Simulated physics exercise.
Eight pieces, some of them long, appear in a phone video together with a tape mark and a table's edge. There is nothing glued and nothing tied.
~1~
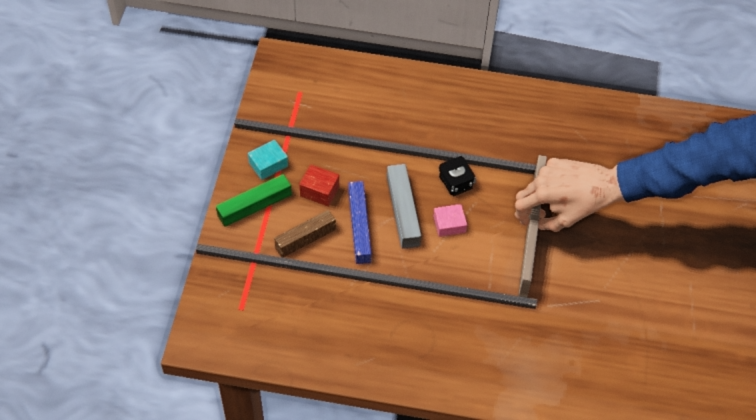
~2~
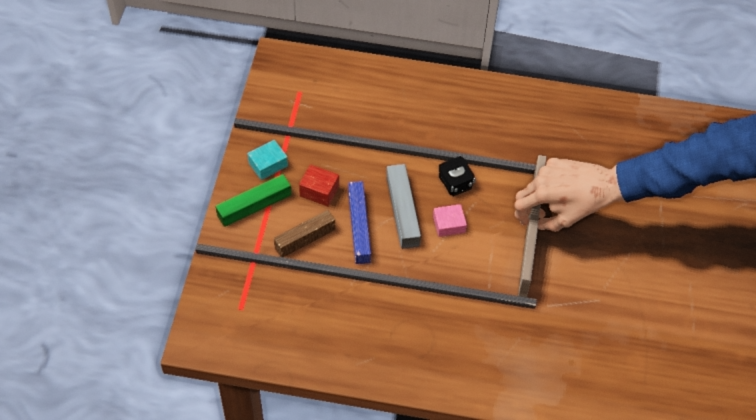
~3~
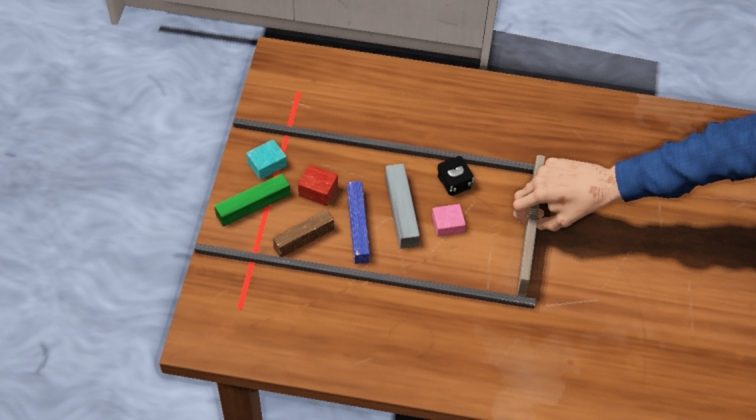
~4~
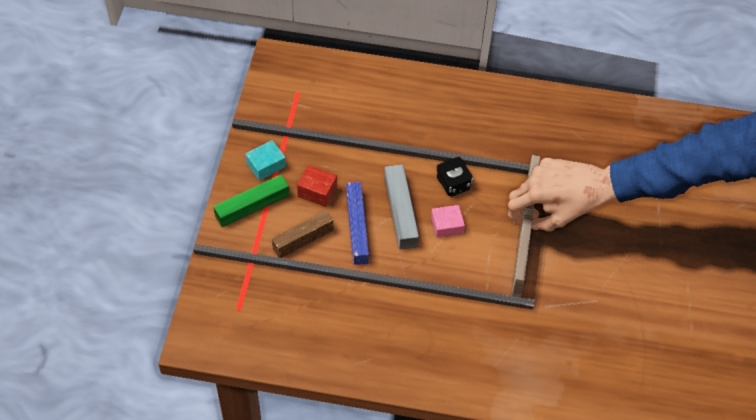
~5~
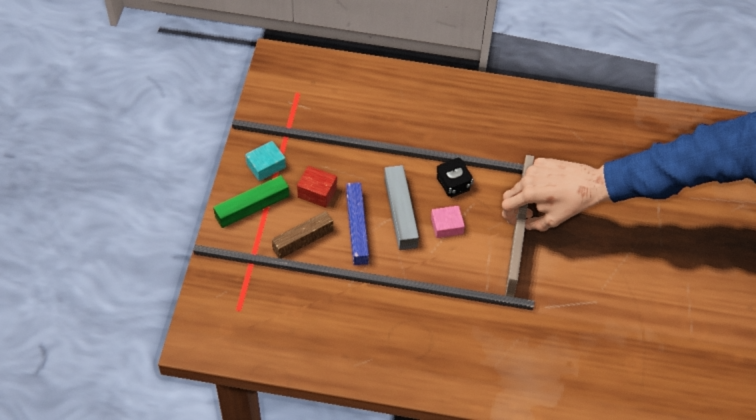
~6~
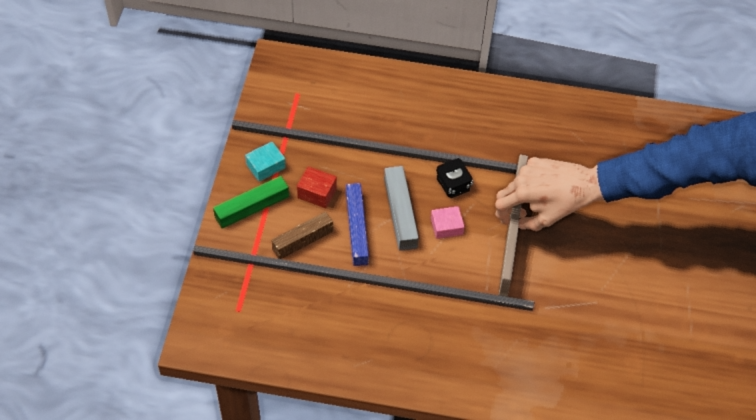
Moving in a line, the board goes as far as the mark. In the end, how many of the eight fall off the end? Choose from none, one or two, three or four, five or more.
Final count: Three or four.
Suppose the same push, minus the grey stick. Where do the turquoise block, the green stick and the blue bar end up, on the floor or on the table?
Turquoise block still up, green stick down, blue bar still up.
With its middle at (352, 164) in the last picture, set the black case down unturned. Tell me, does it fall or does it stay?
If so, it stays where it is.
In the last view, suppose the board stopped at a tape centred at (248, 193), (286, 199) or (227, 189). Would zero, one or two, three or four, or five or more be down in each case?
Taking the three tapes one at a time, the answers are 5 or more, then one to two, then five or over.
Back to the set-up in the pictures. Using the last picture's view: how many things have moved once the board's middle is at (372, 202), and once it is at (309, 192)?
At that stage 7; at the next, 8.
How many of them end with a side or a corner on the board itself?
2 in contact.
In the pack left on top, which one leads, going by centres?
It's the blue bar that ends up nearest.
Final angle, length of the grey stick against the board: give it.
Misalignment: Close to 0°.
A little later, none off yet; green stick at rest near (252, 202); turquoise block at rest near (266, 161); brown bar at rest near (303, 236).
Next, none off yet; green stick shifted a little near (242, 201); turquoise block at rest near (266, 161); brown bar shifted a little near (280, 230).
Later still, none off yet; green stick shifted about its own width near (204, 194); turquoise block shifted a little near (253, 151); brown bar shifted about its own width near (228, 221).
When it is over, the number that fall off is three or four; down, red block, brown bar, turquoise block and green stick.
